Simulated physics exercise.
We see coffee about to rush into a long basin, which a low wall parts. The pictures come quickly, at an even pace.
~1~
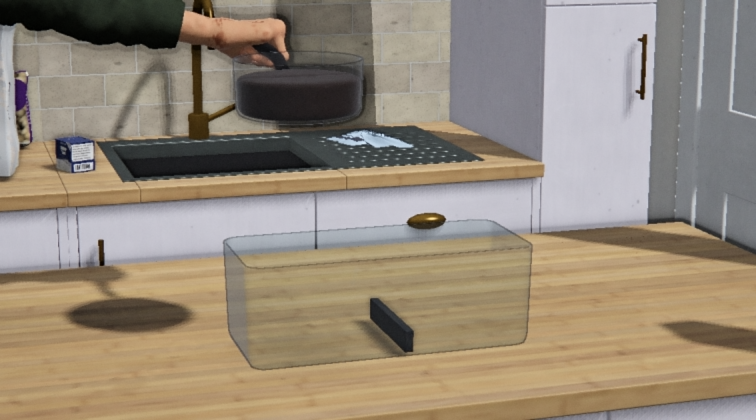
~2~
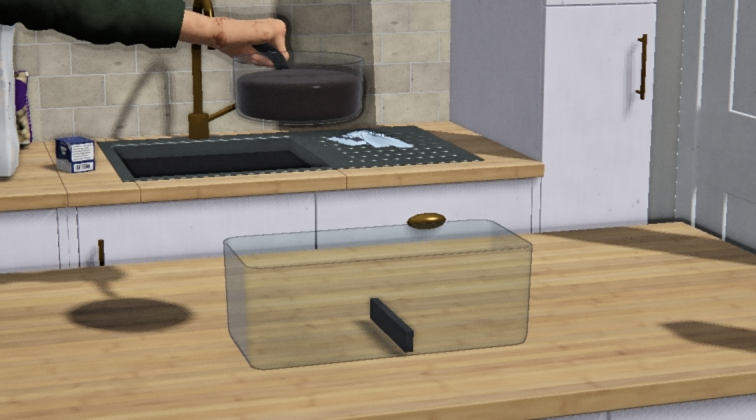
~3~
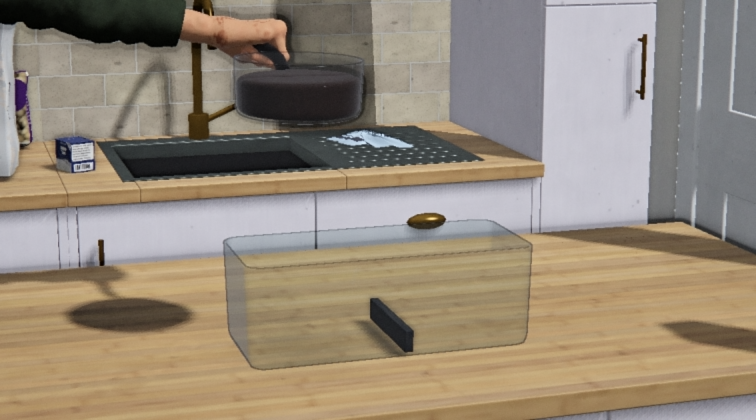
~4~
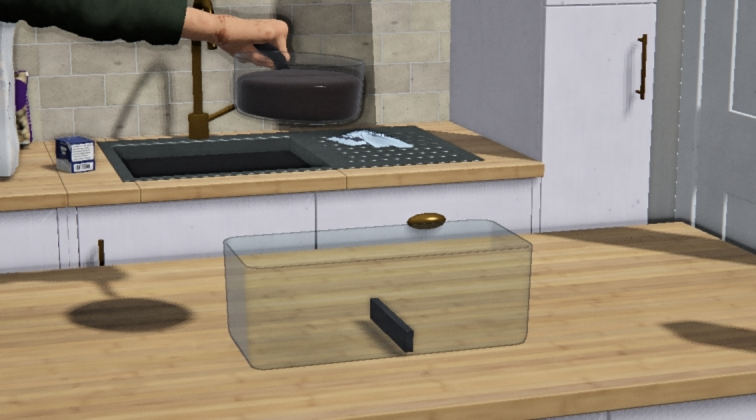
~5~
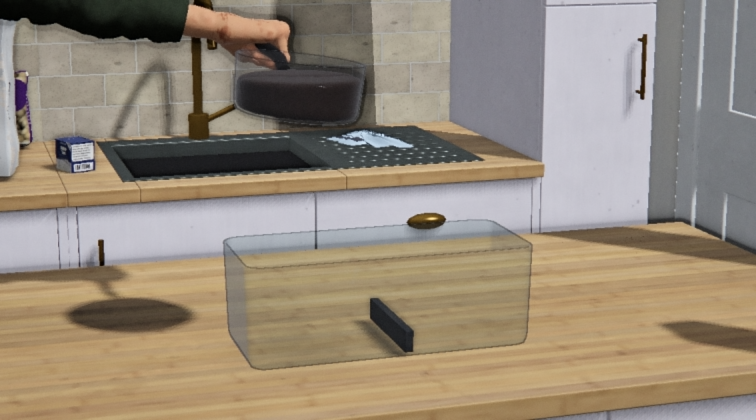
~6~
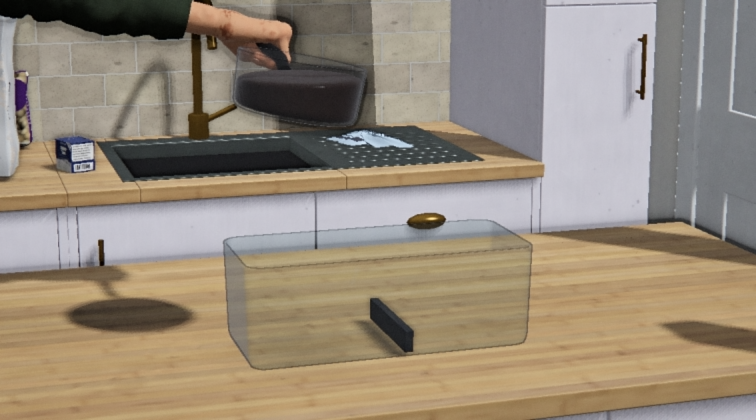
At the start, a hand holds a clear round container of dark coffee level above a kitchen counter, behind a long, empty see-through basin with a low dark wall inside. The container stays still briefly, then the hand slowly tilts it slightly, its right side dipping, while the basin remains motionless.
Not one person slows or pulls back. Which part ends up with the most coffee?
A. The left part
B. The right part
Option B: The right part.
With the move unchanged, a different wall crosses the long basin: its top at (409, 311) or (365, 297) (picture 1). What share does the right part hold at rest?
Well, it's close to 55 per cent for the first one, then 90 per cent for the other.
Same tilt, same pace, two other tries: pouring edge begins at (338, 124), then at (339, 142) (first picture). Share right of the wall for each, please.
It comes to about 40 %, followed by about 35 %.
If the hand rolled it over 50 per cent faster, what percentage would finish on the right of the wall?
Some 60 per cent.
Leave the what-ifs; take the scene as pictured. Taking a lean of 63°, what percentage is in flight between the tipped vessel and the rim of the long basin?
Close to 35 per cent.
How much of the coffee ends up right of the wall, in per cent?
Close to 65 per cent.
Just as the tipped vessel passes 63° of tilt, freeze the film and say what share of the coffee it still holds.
About 55 per cent.
A moment on, the tilt is 63° and 56 per cent is still to pour, 1 is left of the wall and 6 right of it.
Next, the tilt is 98° and 9 per cent is still to pour, 12 is left of the wall and 65 right of it.
Then the tilt is 108° and 0 per cent is still to pour, 29 is left of the wall and 69 right of it.
Later the tilt is 108° and 0 per cent is still to pour, 34 is left of the wall and 65 right of it.
At rest 34 per cent lies left of the wall, 65 right of it and 1 outside.
